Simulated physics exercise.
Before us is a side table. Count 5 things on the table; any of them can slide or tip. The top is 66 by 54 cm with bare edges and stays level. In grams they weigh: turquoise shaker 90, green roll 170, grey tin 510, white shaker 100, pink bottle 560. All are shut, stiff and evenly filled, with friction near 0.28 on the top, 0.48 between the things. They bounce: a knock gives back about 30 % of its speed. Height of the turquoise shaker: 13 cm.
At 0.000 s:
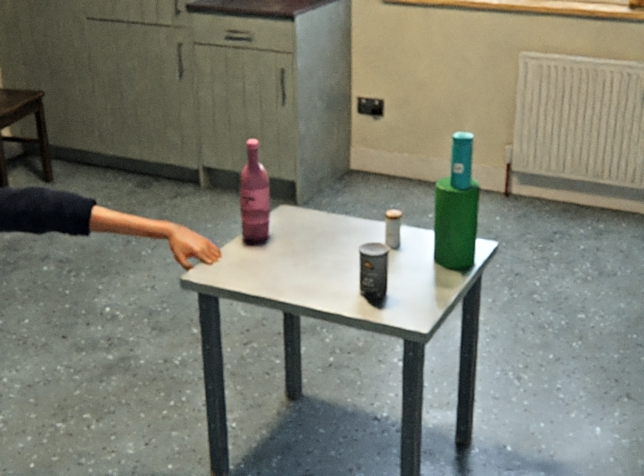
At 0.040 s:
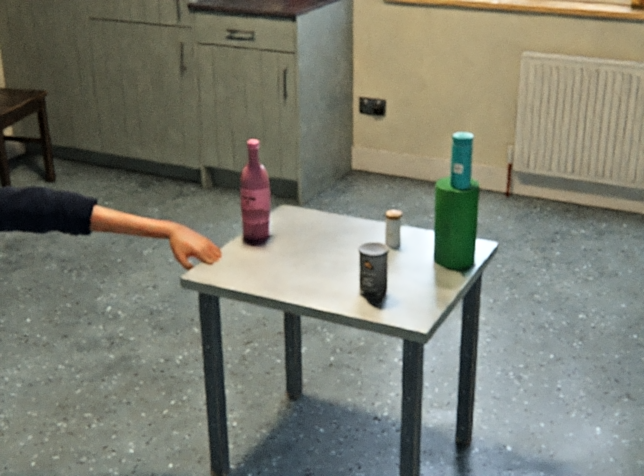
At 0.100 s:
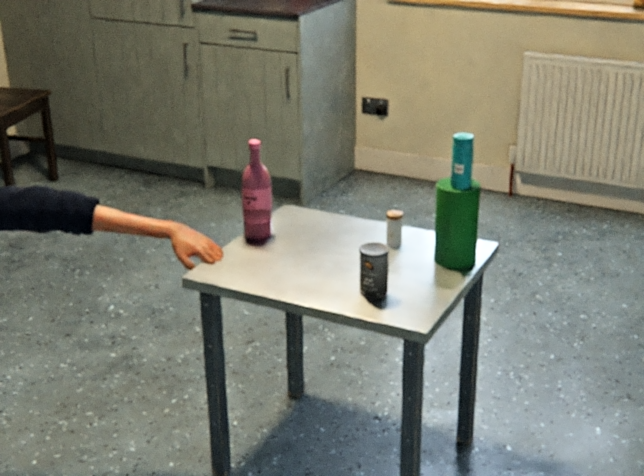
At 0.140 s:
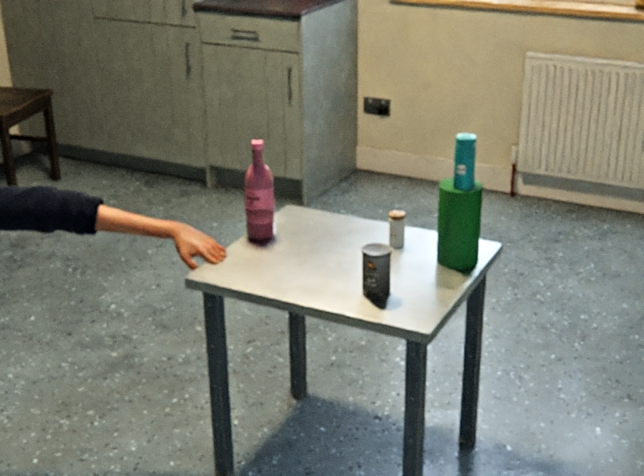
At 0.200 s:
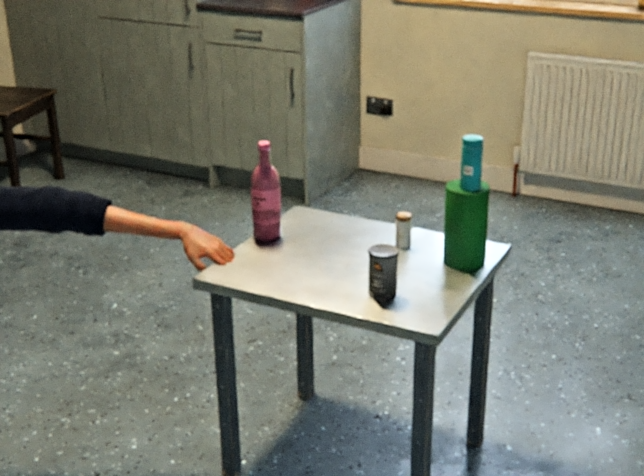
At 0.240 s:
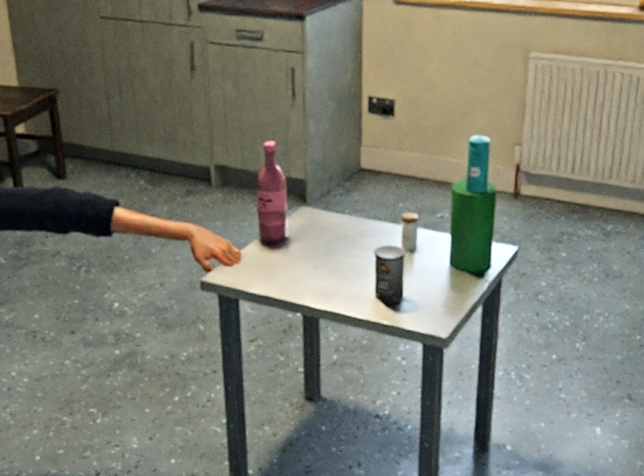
The clip shows a hand resting on the left edge of a small table holding a pink bottle, two small containers and a turquoise shaker atop a green roll, then the table shifting slightly right with the objects still upright.
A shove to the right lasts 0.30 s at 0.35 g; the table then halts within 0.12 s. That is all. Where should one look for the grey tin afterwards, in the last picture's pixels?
The grey tin comes to rest near (480, 293).
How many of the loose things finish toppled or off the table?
In all, 3.
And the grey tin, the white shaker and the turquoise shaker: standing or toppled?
The grey tin is still upright; the white shaker is still upright; the turquoise shaker topples.
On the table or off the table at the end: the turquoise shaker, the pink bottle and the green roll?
The turquoise shaker ends off the table; the pink bottle is still on the table; the green roll finishes off the table.
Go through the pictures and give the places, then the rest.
Grey tin (374, 271); turquoise shaker (462, 161), in the first frame.
White shaker (393, 229); pink bottle (255, 189), in the second frame.
Turquoise shaker (462, 161); green roll (457, 222), in the third frame.
Table shifted 1 cm; white shaker (397, 229); pink bottle (259, 189), in the fourth frame.
Table shifted 3 cm; turquoise shaker (472, 163); green roll (466, 224), in the fifth frame.
Table shifted 6 cm; grey tin (389, 274); white shaker (410, 232), in the sixth frame.
By 0.64 s, table shifted 22 cm; grey tin 5 cm from its spot near (479, 292); pink bottle tilted 37°; turquoise shaker tilted 4°.
By 1.24 s, table shifted 22 cm; turquoise shaker and green roll now off the table; grey tin 6 cm from its spot near (480, 293); pink bottle on its side.
When it is over (1.7 s), off the table, turquoise shaker and green roll; lying over on the table, pink bottle; not toppled but over 5 cm from the start, grey tin and white shaker. End places, in pixels of the last picture, grey tin near (480, 293).
